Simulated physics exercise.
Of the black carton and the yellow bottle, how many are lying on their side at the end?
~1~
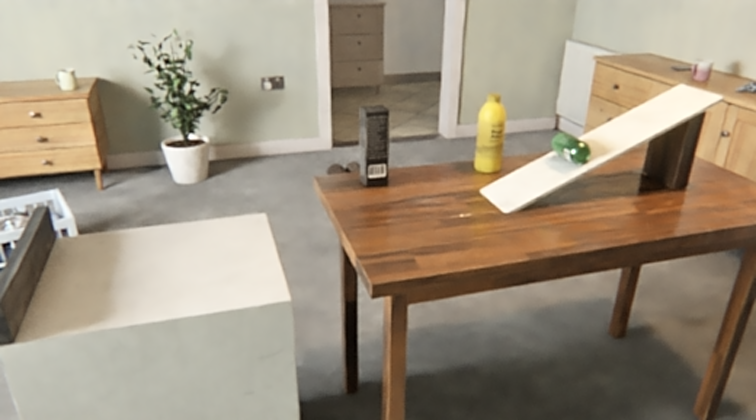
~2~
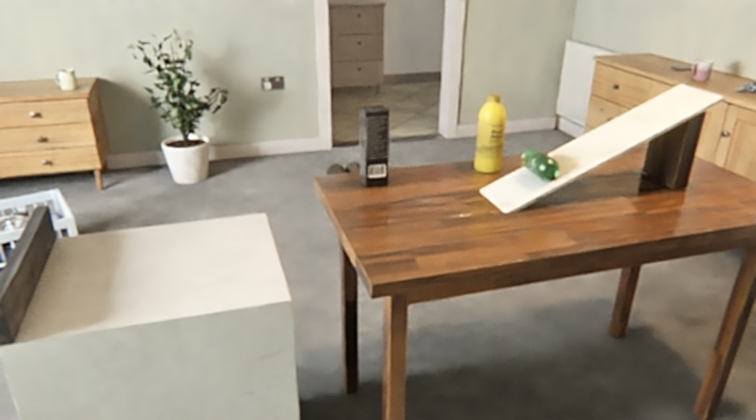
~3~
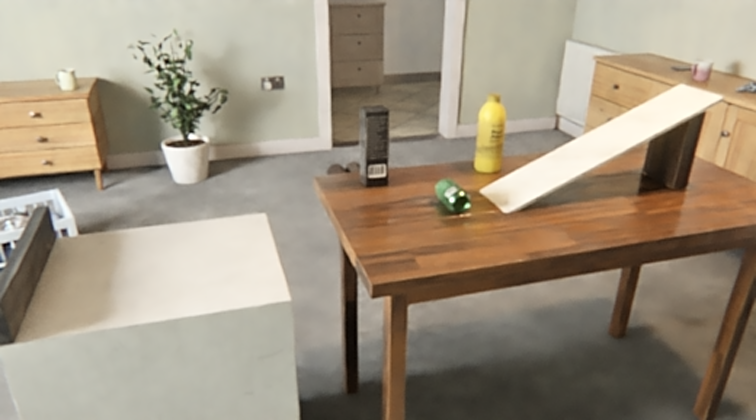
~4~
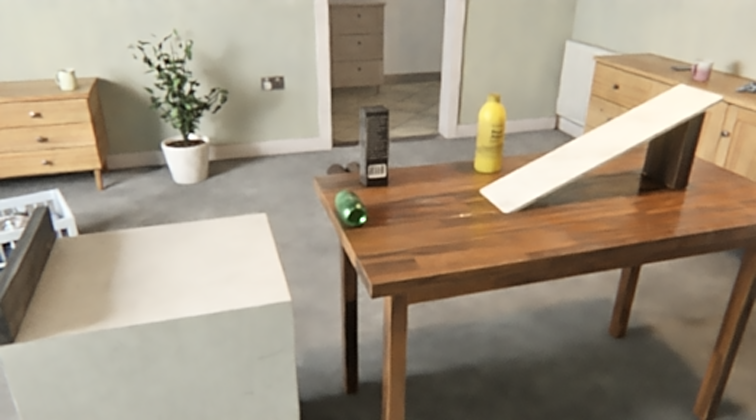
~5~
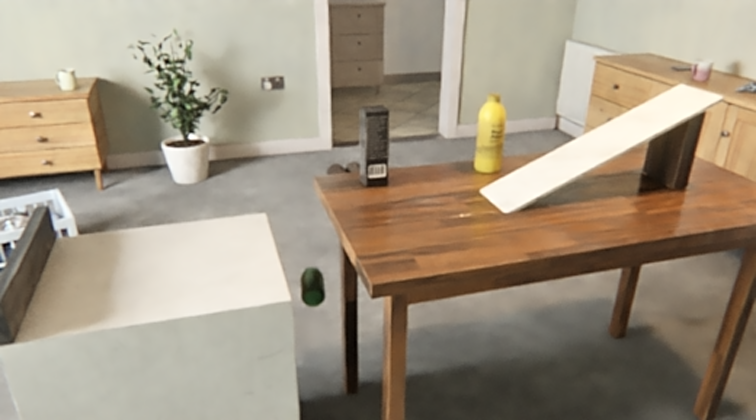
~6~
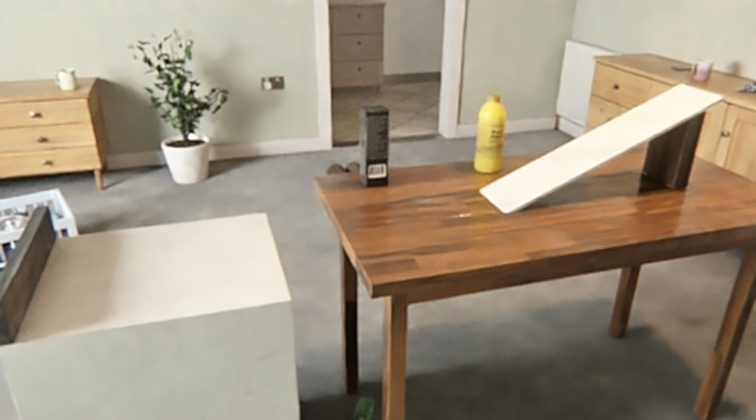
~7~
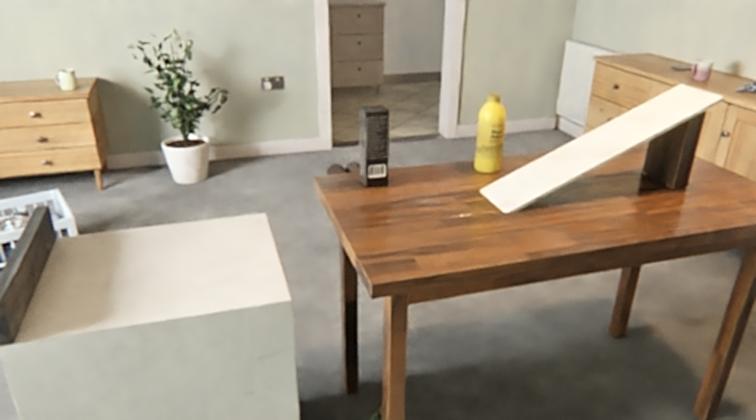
None of them are. The black carton and the yellow bottle both still stand upright on the table.
